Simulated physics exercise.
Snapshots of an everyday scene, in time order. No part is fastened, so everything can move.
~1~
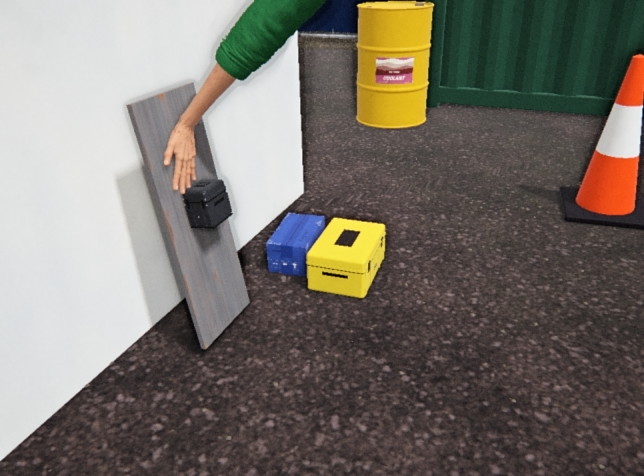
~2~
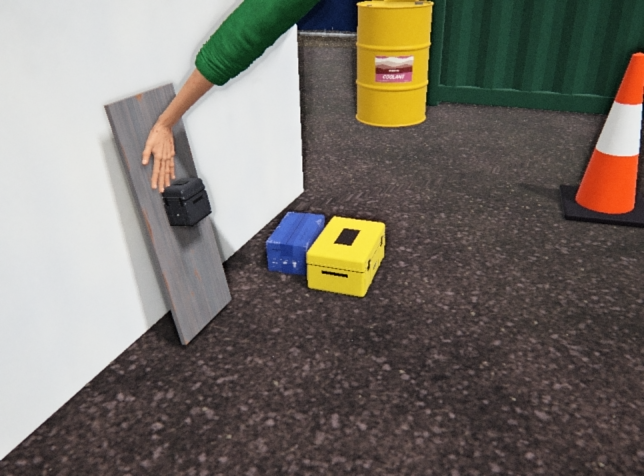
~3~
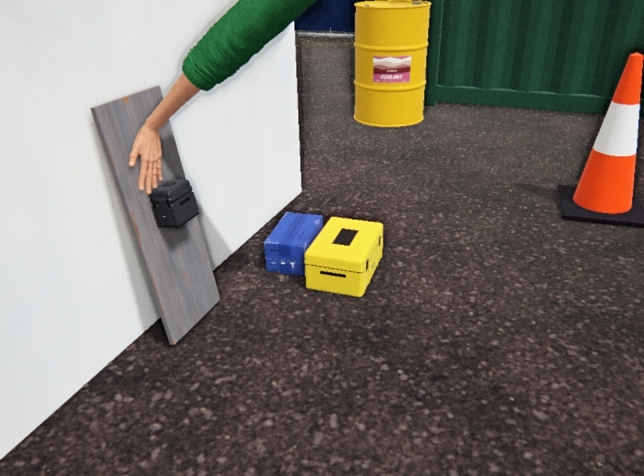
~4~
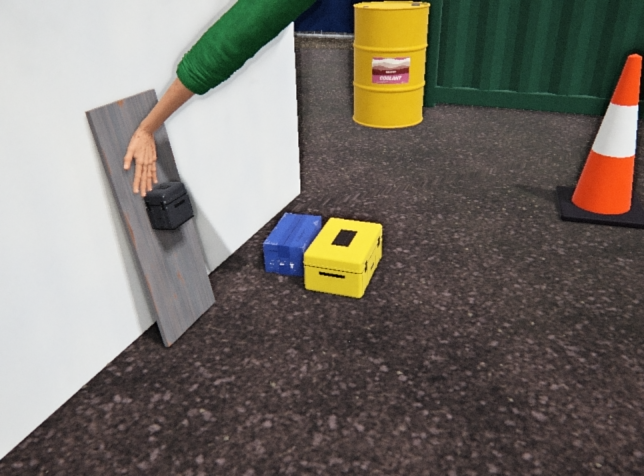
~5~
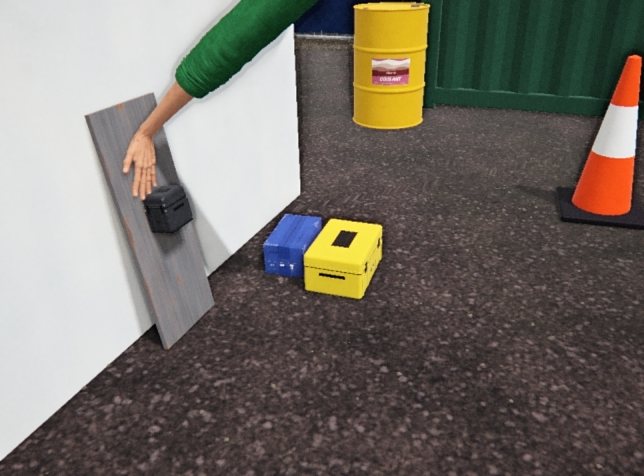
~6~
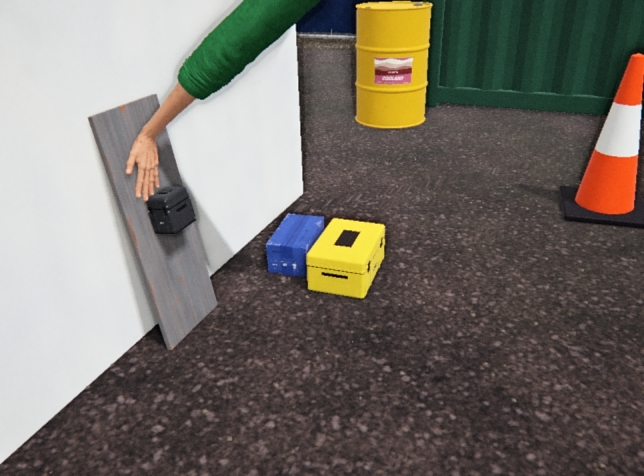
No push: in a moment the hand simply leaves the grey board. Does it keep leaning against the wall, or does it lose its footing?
It keeps leaning.
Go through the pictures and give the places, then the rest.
In the first frame, on its way; grey board (198, 219); blue box (297, 243).
In the second frame, on its way; grey board (177, 217); blue box (297, 242).
In the third frame, on its way; grey board (165, 218); blue box (295, 242).
In the fourth frame, on its way; grey board (160, 221); blue box (294, 243).
In the fifth frame, leant on the wall, still held; grey board (159, 224); blue box (294, 244).
In the sixth frame, leant on the wall, still held; grey board (162, 225); blue box (297, 244).
Then, 0.30 s later than the last frame, all is still.
Then, 0.70 s later than the last frame, grey board resting near (162, 225).
When it is over, all 3 as before. End places, in pixels of the last picture, grey board near (162, 225). The board stays up.
